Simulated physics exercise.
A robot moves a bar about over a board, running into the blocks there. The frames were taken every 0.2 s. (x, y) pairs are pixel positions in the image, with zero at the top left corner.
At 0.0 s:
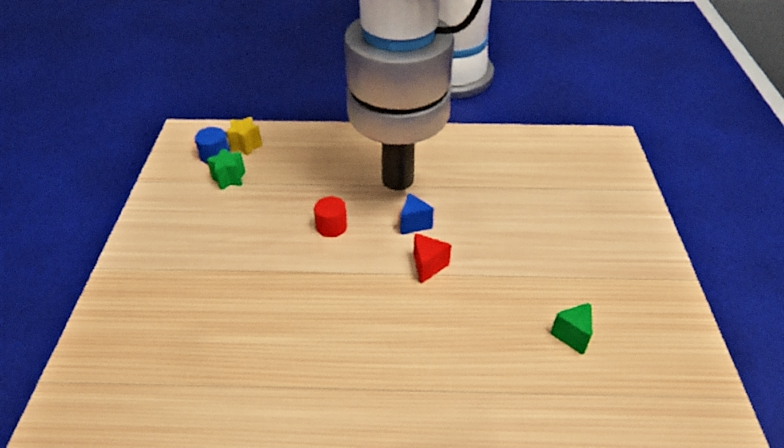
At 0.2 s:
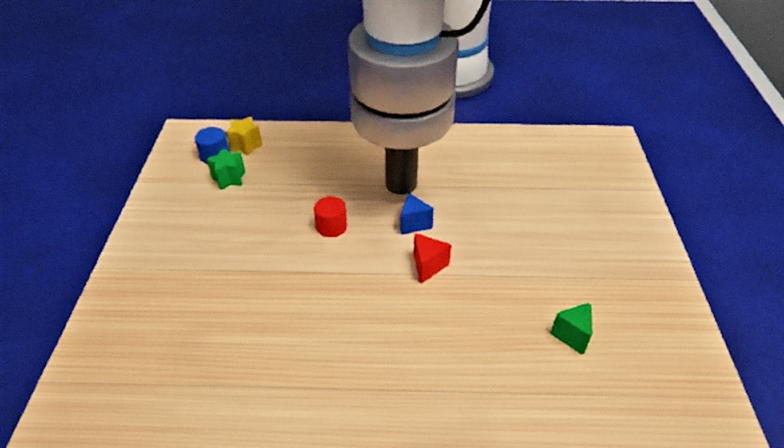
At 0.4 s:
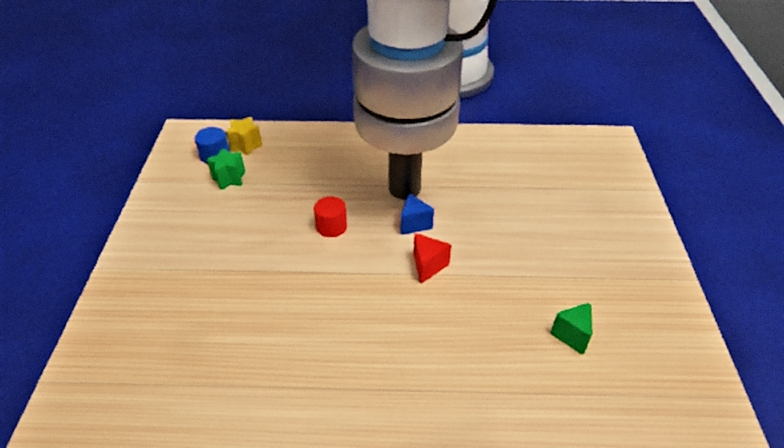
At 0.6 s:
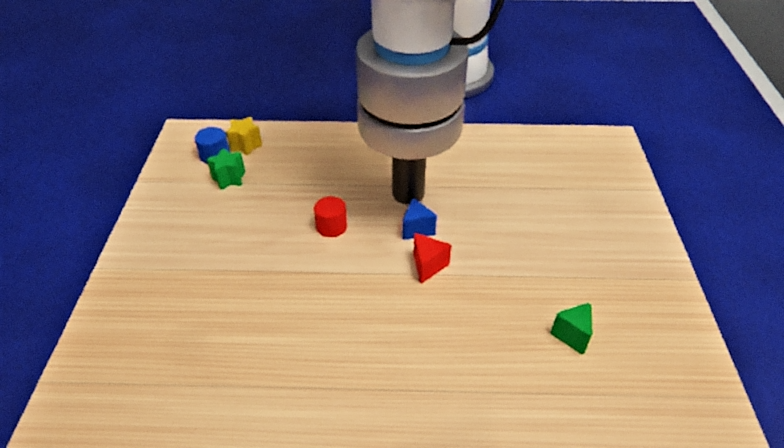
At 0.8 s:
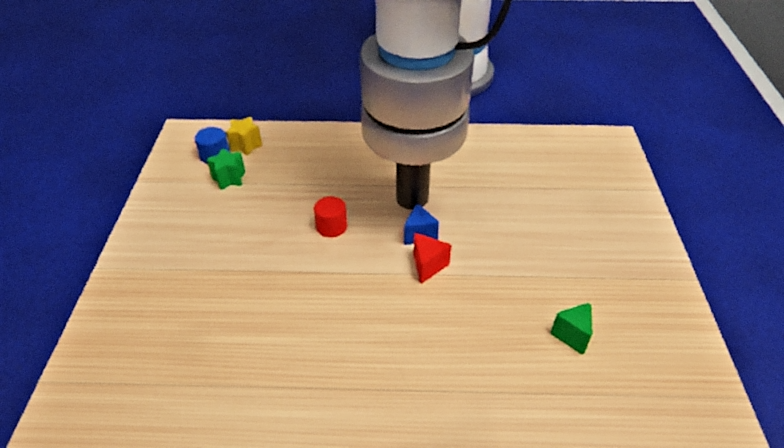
On a light wooden board over a blue surface, a robot arm's dark bar moves slowly toward the viewer and slightly right, meets the blue triangle and nudges it a little toward the red triangle, while the other blocks stay still.
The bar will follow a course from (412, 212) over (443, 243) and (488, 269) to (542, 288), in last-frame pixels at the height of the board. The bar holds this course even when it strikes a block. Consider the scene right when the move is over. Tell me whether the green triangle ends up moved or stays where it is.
The green triangle will stay where it stands.
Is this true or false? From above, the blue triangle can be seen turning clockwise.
That claim is true.
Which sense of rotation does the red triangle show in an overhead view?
From above, it turns clockwise.
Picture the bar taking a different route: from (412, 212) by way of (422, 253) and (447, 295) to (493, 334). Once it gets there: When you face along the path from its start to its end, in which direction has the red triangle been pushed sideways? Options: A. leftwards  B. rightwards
My pick is B.
The first path, step by step. One third of the way, bar at (444, 230); blue triangle at (440, 244), turned 65° clockwise; red triangle at (427, 261), turned 35° clockwise.
Two thirds of the way, bar at (491, 256); blue triangle at (453, 255), turned 110° clockwise; red triangle at (425, 264), turned 55° clockwise.
At the end, bar at (546, 275); blue triangle at (453, 255), turned 110° clockwise; red triangle at (425, 264), turned 55° clockwise; green triangle still.
